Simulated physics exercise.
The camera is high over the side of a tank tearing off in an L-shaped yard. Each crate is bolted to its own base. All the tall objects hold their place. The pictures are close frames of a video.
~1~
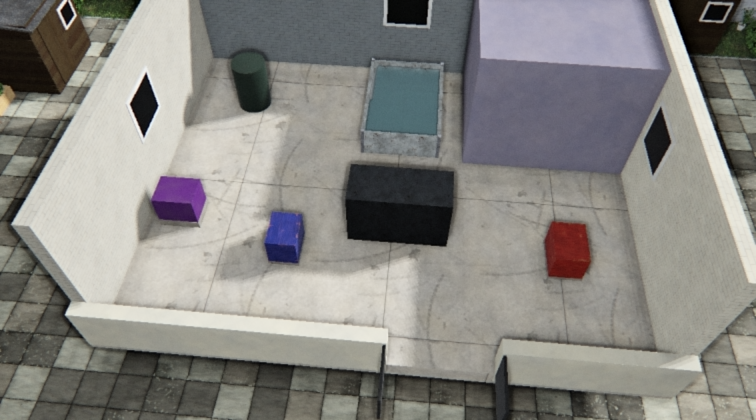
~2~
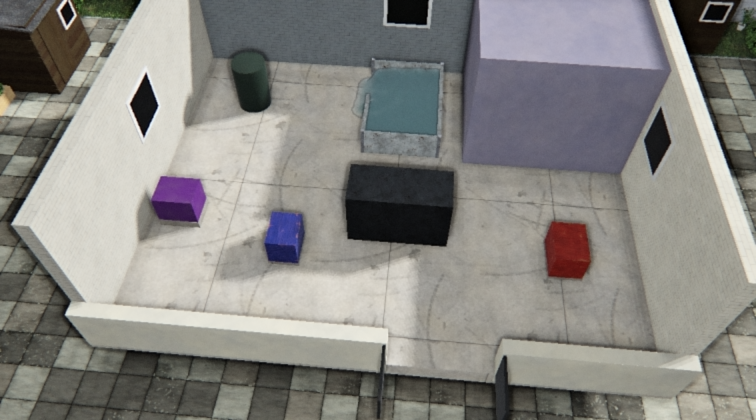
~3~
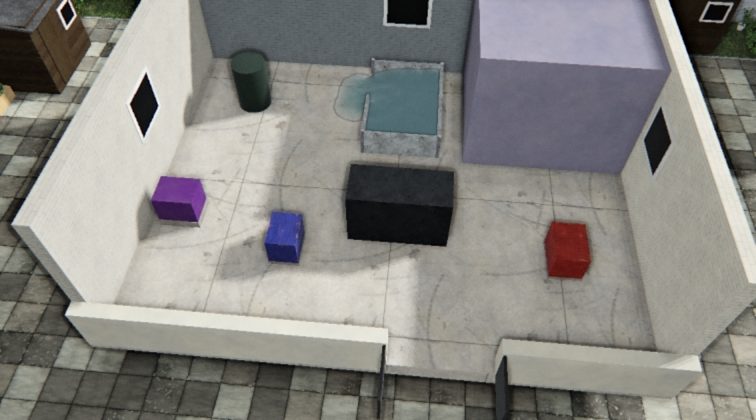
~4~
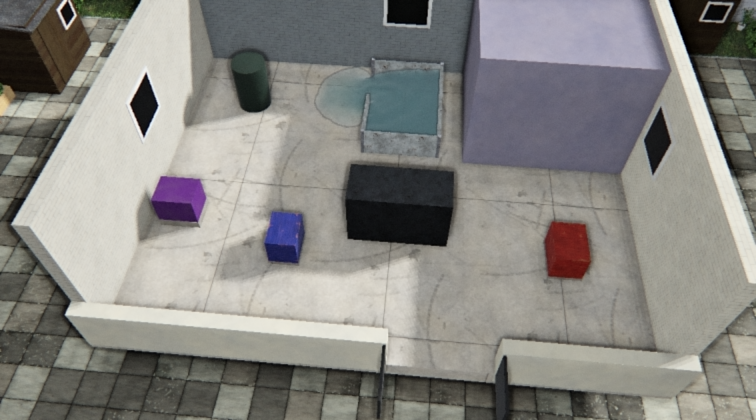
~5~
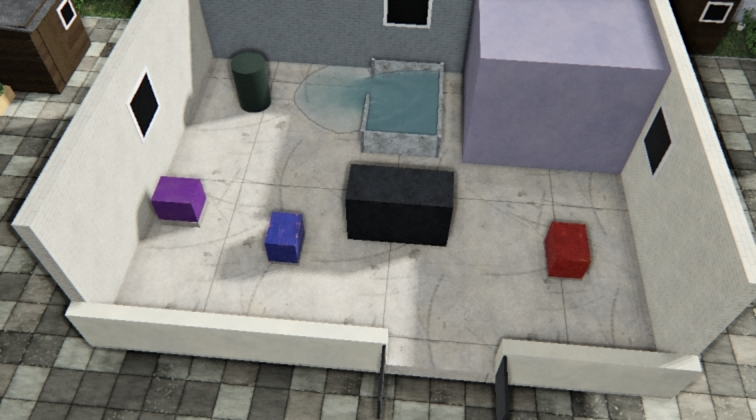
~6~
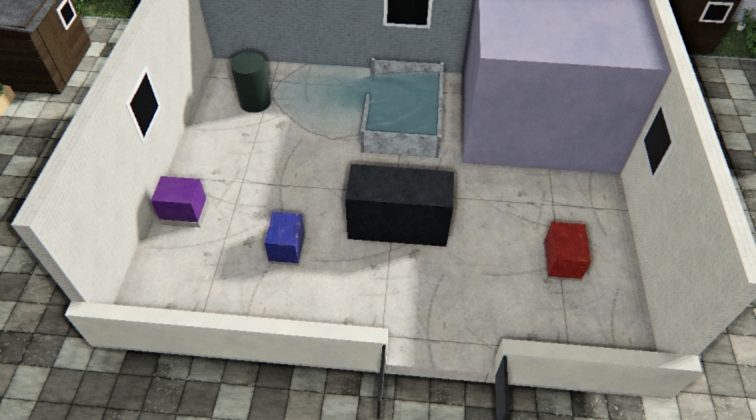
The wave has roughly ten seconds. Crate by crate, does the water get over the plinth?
The purple crate is soaked; the red crate keeps dry; the blue crate is soaked.
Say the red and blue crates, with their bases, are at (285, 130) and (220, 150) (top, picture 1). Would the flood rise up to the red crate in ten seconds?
Then: Red crate is soaked.
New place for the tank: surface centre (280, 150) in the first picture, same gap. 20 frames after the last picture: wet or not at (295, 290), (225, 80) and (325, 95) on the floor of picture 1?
In turn: Free of water, under water, wet.
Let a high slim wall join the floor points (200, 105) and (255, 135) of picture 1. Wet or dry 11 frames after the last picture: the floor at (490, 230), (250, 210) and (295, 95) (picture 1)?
In that order: No water, clear, wet.
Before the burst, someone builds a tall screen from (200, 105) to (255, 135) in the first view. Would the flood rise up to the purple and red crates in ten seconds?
In short: The purple crate is safe, the red crate escapes it.
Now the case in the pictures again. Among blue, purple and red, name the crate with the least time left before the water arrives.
I say the one in purple.
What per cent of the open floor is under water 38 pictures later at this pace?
Near 40 in a hundred.
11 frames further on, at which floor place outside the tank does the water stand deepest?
Roughly at (219, 66).
A moment on, water covers 15 % of the floor; the purple crate not reached, the red crate not reached, the blue crate not reached.
Next, water covers 20 % of the floor; the purple crate not reached, the red crate not reached, the blue crate not reached.
Then, water covers 25 % of the floor; the purple crate water round its plinth, the red crate not reached, the blue crate not reached.
Later, water covers 40 % of the floor; the purple crate water round its plinth, the red crate not reached, the blue crate water round its plinth.
In the end, water covers 65 % of the floor; the purple crate was topped, the red crate stayed above the water, the blue crate was topped.
